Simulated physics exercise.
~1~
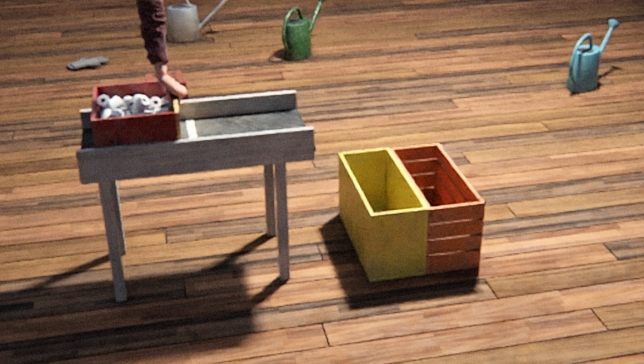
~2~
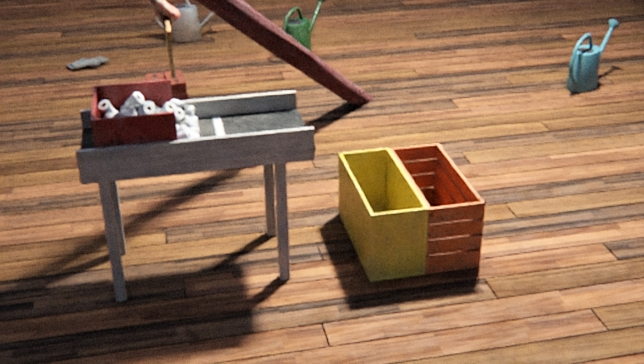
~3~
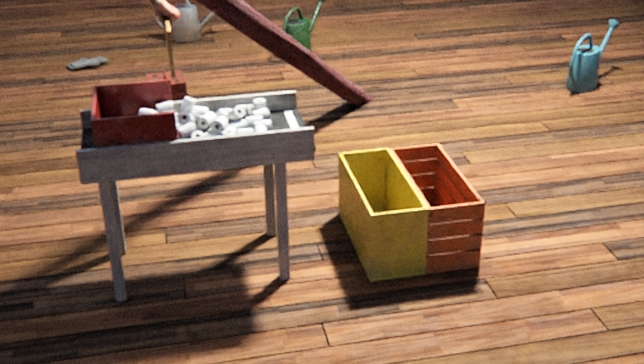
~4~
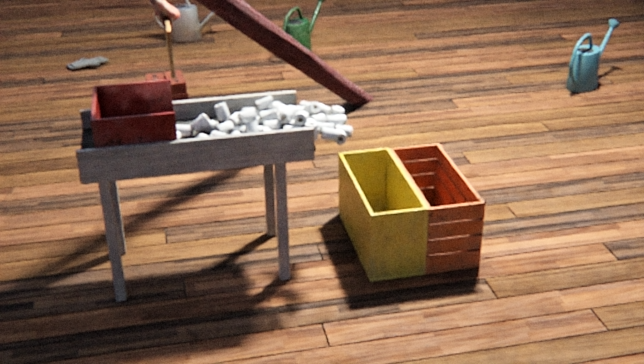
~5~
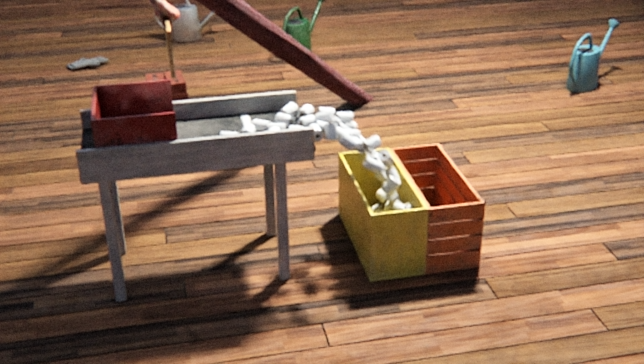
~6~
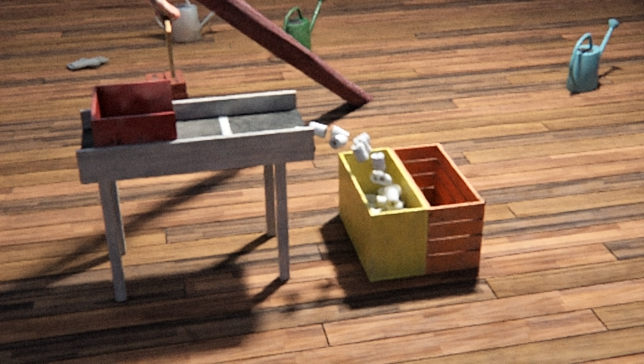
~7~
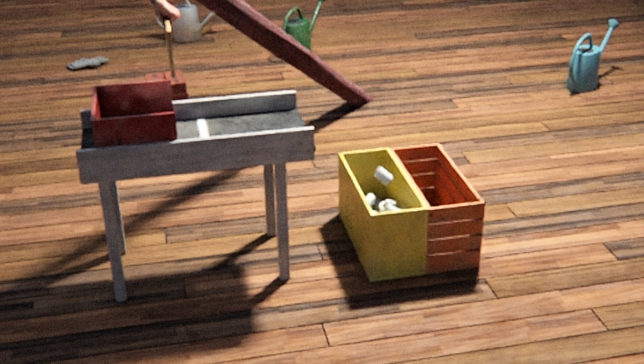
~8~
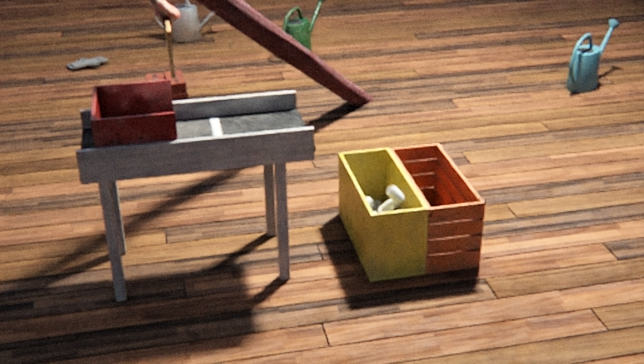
On a wooden floor, white rolls ride a belt rightward and drop into a yellow bin.
